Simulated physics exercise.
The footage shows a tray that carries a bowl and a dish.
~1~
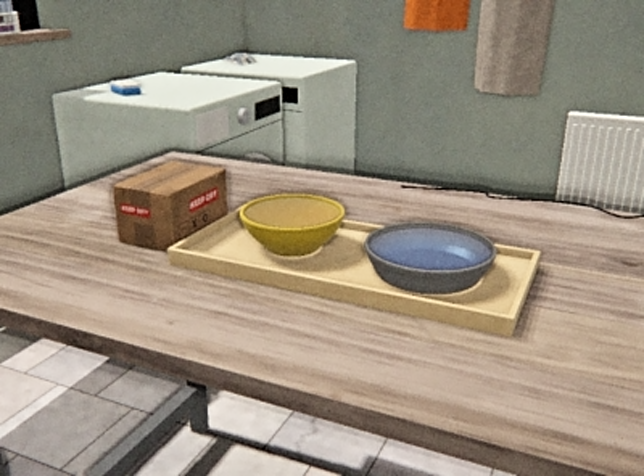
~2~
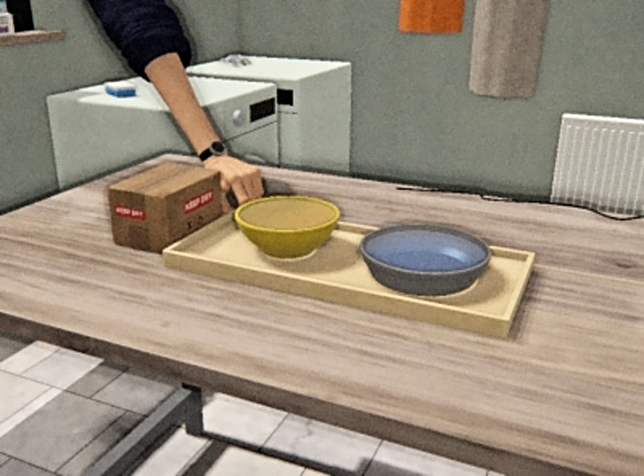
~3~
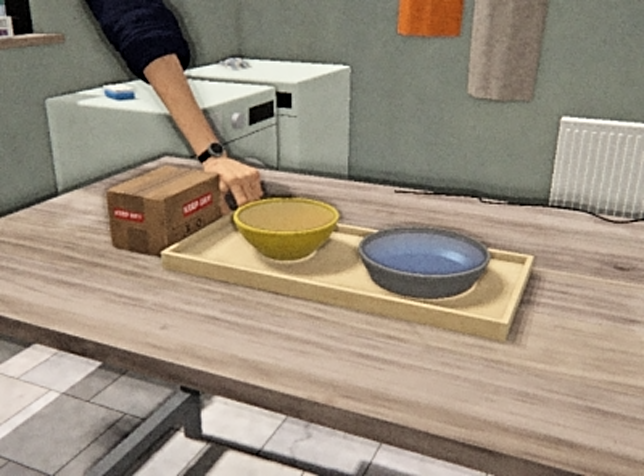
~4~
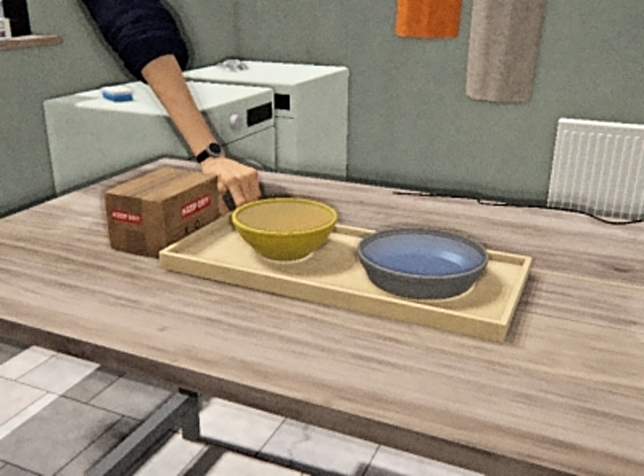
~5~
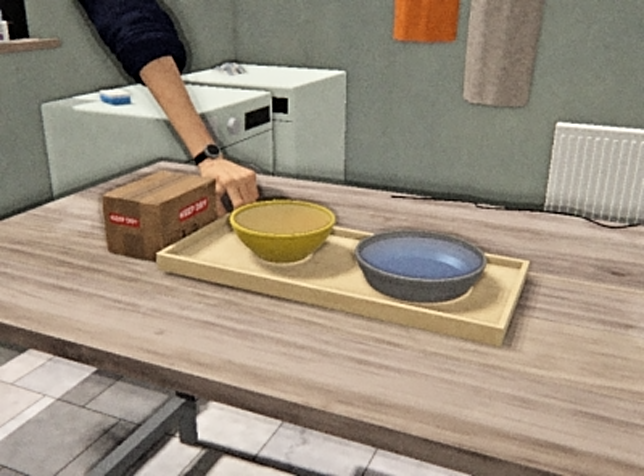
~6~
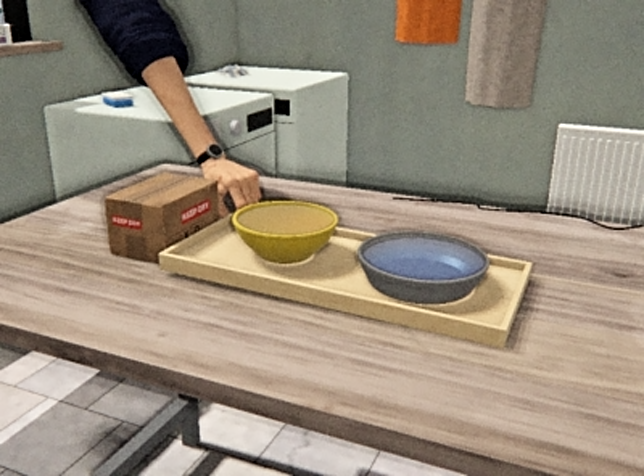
On a wooden table in a room with white appliances, a hand reached in beside a cardboard box and gripped the left end of a tray holding yellow and blue-grey bowls, which barely moved.
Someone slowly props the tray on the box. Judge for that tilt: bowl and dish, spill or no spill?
One by one: Bowl: It will get wet outside; dish: It will get wet outside.
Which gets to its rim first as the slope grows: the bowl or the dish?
Pick: The left one.
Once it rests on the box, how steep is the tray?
12°, give or take.
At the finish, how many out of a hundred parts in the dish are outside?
I'd say close to 42 in a hundred.
Soon after, the tray slopes by about 7°; bowl, some has gone over its rim; dish, nothing has left it.
Later, the tray slopes by about 14°; bowl, some has gone over its rim; dish, some has gone over its rim.
In the end, the tray slopes by about 12°, resting on the box; bowl, some has gone over its rim; dish, some has gone over its rim.
